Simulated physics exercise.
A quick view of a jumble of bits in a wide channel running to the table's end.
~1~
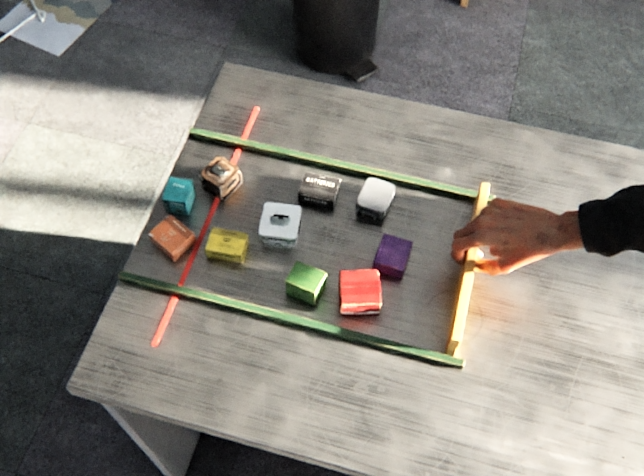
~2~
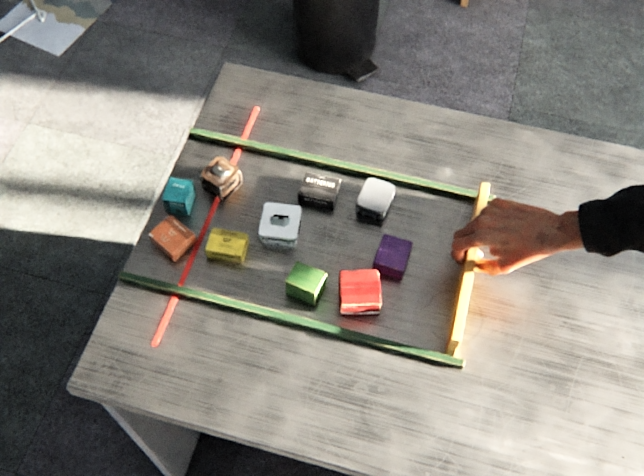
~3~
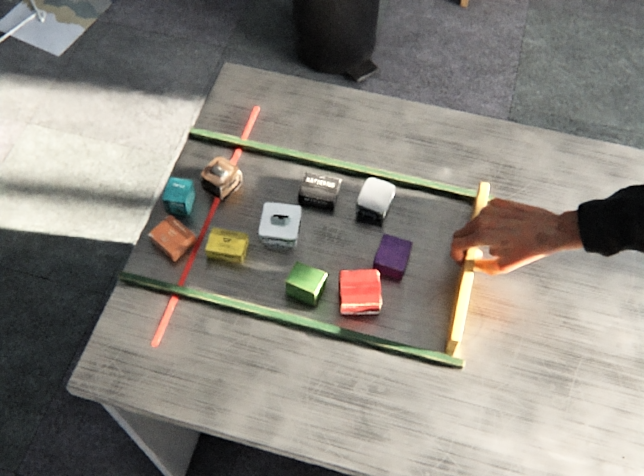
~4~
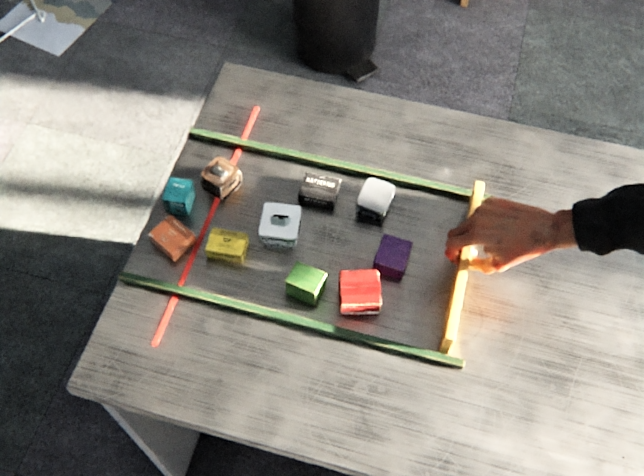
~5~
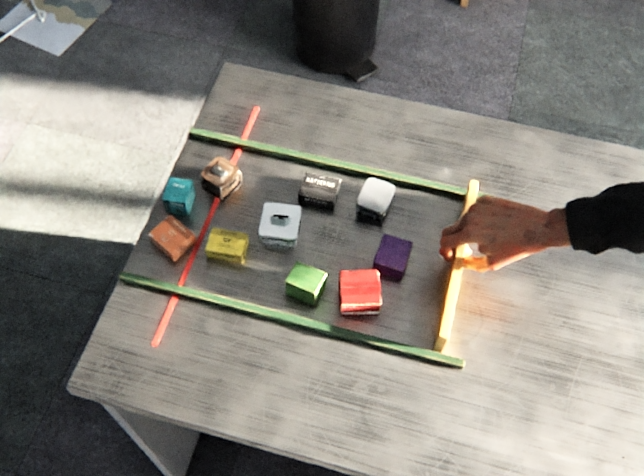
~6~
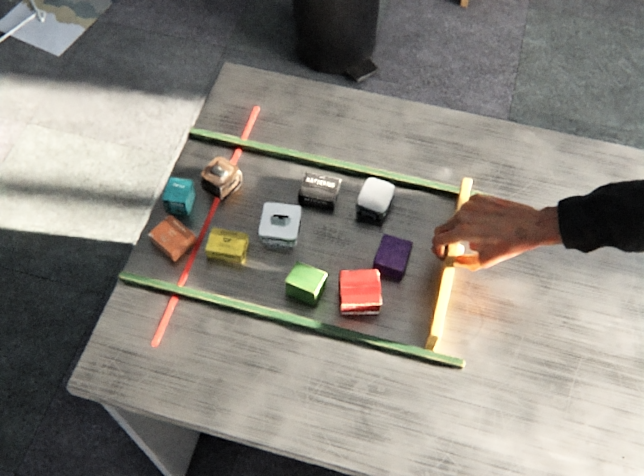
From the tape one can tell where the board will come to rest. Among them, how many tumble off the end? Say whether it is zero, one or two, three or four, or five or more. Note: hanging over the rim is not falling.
I expect that three or four fall off.
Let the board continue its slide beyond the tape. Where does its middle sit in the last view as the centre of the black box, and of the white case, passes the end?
First near (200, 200), second near (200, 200).
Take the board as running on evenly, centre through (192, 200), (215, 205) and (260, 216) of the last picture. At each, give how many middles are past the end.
Respectively 7, 4 and 0.
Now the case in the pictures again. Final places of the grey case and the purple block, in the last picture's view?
You'll see the grey case at (215, 164), with the purple block at (195, 209).
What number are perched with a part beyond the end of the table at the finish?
In total, 3 of them.
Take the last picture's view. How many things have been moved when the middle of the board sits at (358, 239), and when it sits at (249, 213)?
First 4, after that 10.
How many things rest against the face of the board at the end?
It's 3.
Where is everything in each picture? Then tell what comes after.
The first frame shows turquoise box (179, 196); orange box (172, 238); brown case (221, 178); board (468, 266); tape (211, 214).
The second frame shows orange box (172, 238); green block (306, 284).
The third frame shows brown case (221, 178); white case (281, 226).
The fourth frame shows turquoise box (179, 196); red box (359, 293).
The fifth frame shows orange box (172, 238); black box (319, 191).
The sixth frame shows turquoise box (179, 196); orange box (172, 238); brown case (221, 178); board (449, 261); tape (211, 214).
Soon after, none off yet; turquoise box at rest near (179, 196); orange box at rest near (172, 238); brown case at rest near (221, 178).
In the end, the number that fall off is three or four; gone, yellow box, brown case, orange box and turquoise box.
